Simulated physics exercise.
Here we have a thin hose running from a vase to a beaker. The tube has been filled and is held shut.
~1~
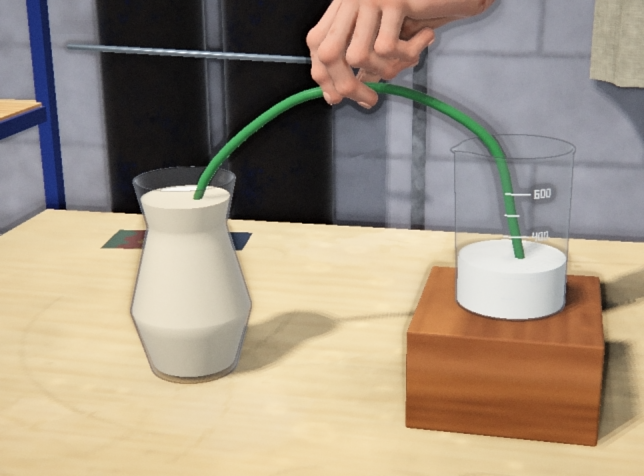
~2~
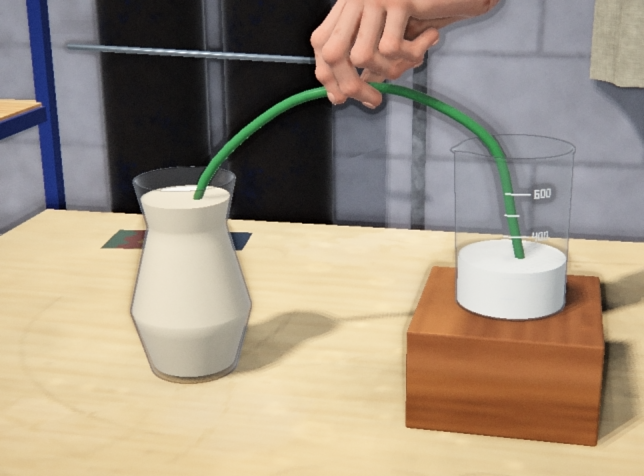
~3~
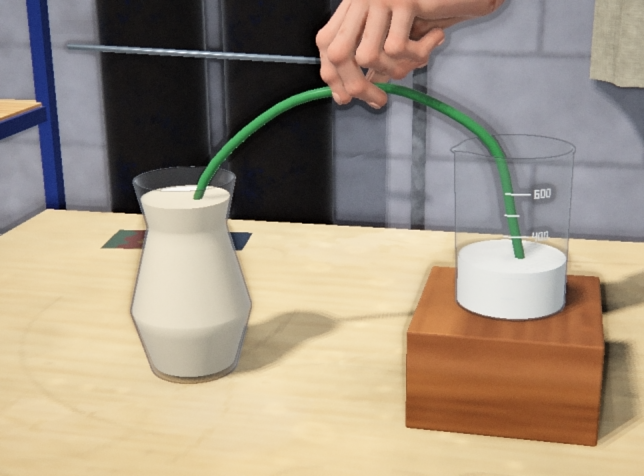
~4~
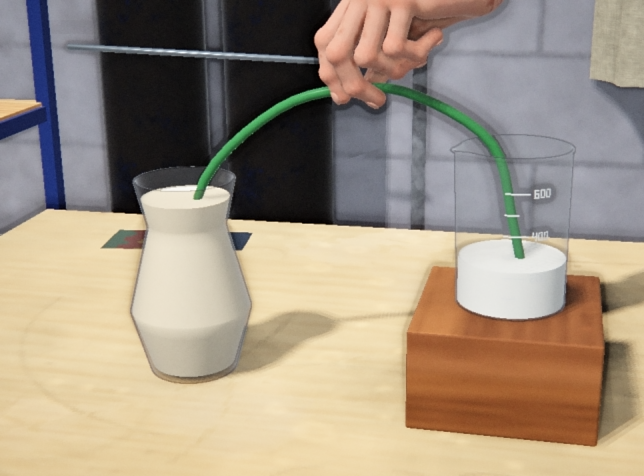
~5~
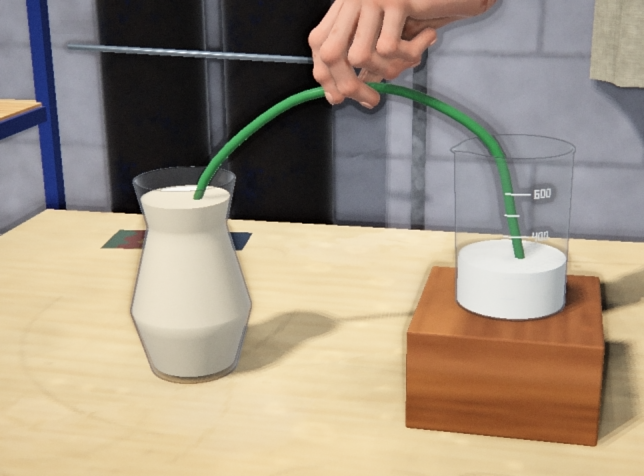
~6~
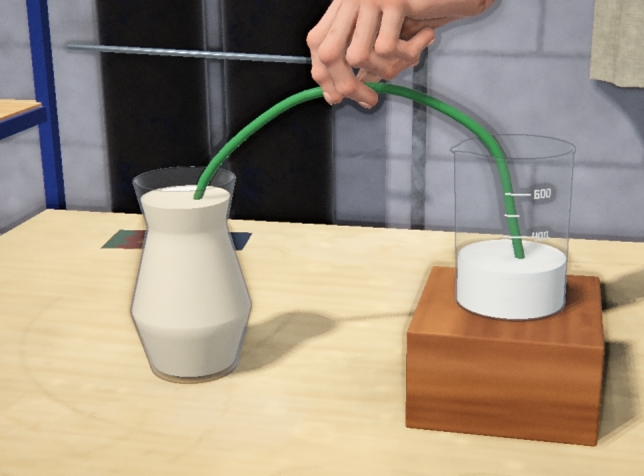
A hand pinches the top of an arched green hose above a pale wooden tabletop, seen from the front and slightly above, before a grey block wall with dark panels. The hose links a nearly full vase of creamy white liquid at left to a clear beaker, partly filled with white, on a reddish-brown block at right. The fingers barely shift, while the liquid levels and camera stay still.
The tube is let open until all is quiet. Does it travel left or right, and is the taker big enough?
Flow is towards the right one, and the taker stays below its rim.
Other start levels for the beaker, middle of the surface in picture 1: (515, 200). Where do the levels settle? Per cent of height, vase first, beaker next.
About 95 and 60 per cent.
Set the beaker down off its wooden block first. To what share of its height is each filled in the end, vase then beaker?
About 50 and 70 per cent.
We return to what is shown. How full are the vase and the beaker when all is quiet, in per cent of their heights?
First 75 %, second 40 %.
Shortly, the vase is nearly full; the beaker is about a third full.
Then, the vase is about three quarters full; the beaker is about a third full.
At the finish, the vase is about three quarters full; the beaker is about a third full; the two surfaces are level.
